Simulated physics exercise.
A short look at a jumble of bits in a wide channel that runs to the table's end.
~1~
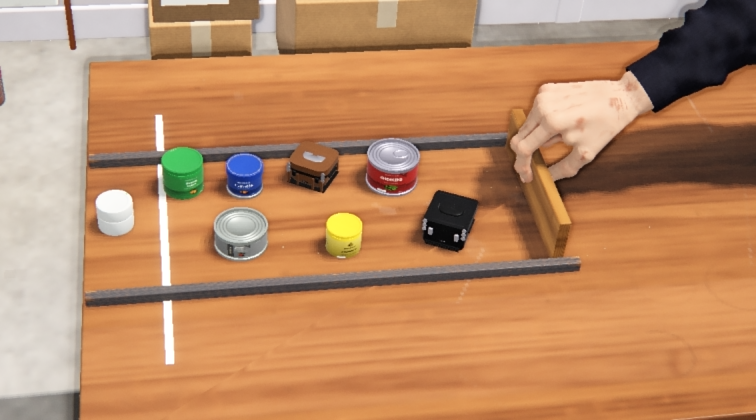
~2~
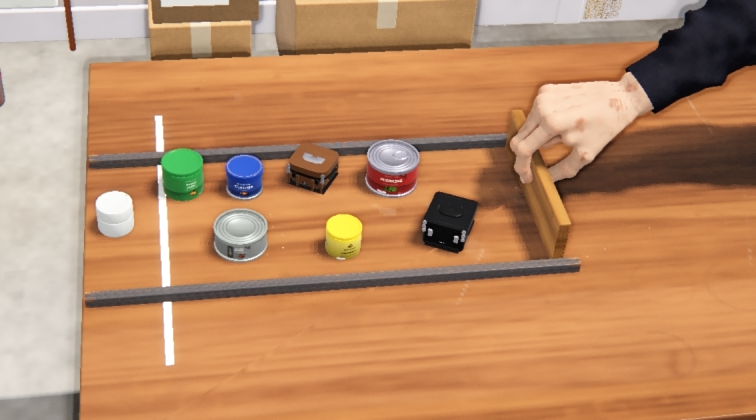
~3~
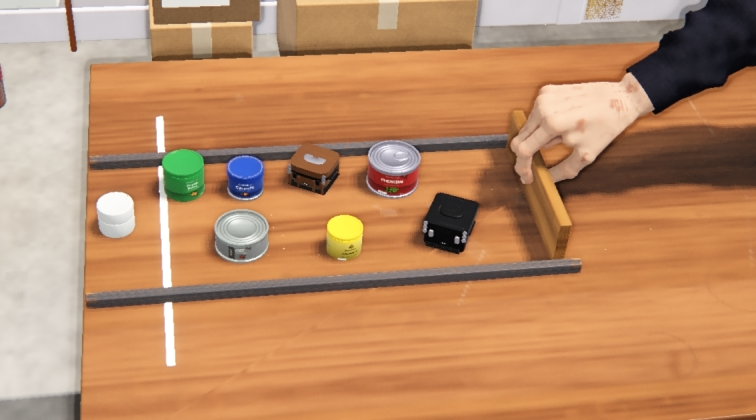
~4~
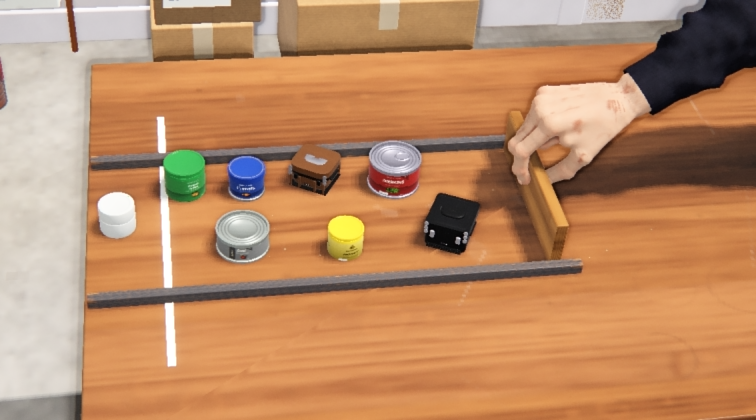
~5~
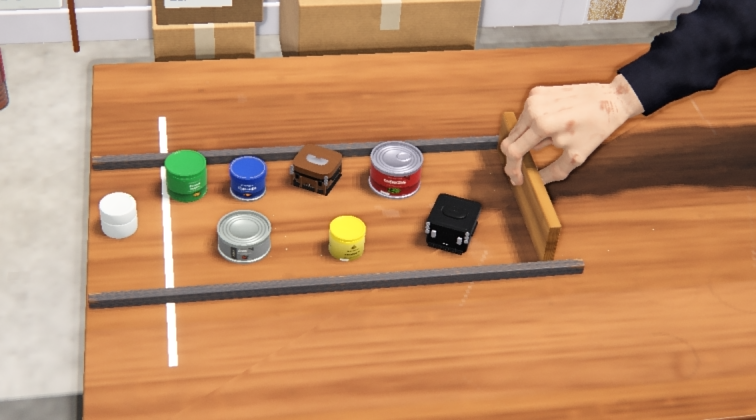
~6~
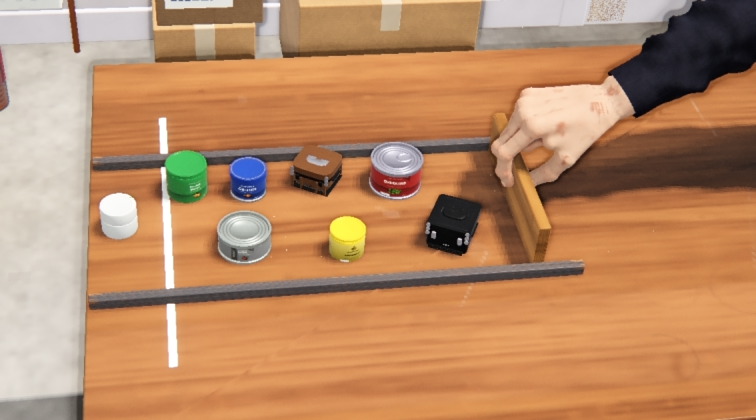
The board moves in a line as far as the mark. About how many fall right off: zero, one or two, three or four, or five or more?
The number that fall off is one or two.
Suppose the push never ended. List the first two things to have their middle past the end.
They are the green tub, then the white lid.
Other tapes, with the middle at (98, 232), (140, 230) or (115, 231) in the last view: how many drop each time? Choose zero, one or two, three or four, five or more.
Taking them in turn, more than four; more than four; 5 or more.
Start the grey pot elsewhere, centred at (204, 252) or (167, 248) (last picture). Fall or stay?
The grey pot is lost; goes over.
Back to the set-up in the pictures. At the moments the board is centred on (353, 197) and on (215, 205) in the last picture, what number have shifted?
By then 5, and 8.
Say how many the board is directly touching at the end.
That makes 2.
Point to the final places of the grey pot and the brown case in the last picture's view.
The grey pot stops around (96, 239); the brown case around (93, 175).
Soon after, none off yet; white lid at rest near (119, 216); green tub at rest near (186, 177); grey pot at rest near (244, 237).
Then, none off yet; white lid at rest near (119, 216); green tub moved about its own width near (156, 182); grey pot moved about its own width near (184, 234).
At rest, the number that fall off is one or two; fallen, green tub and white lid.
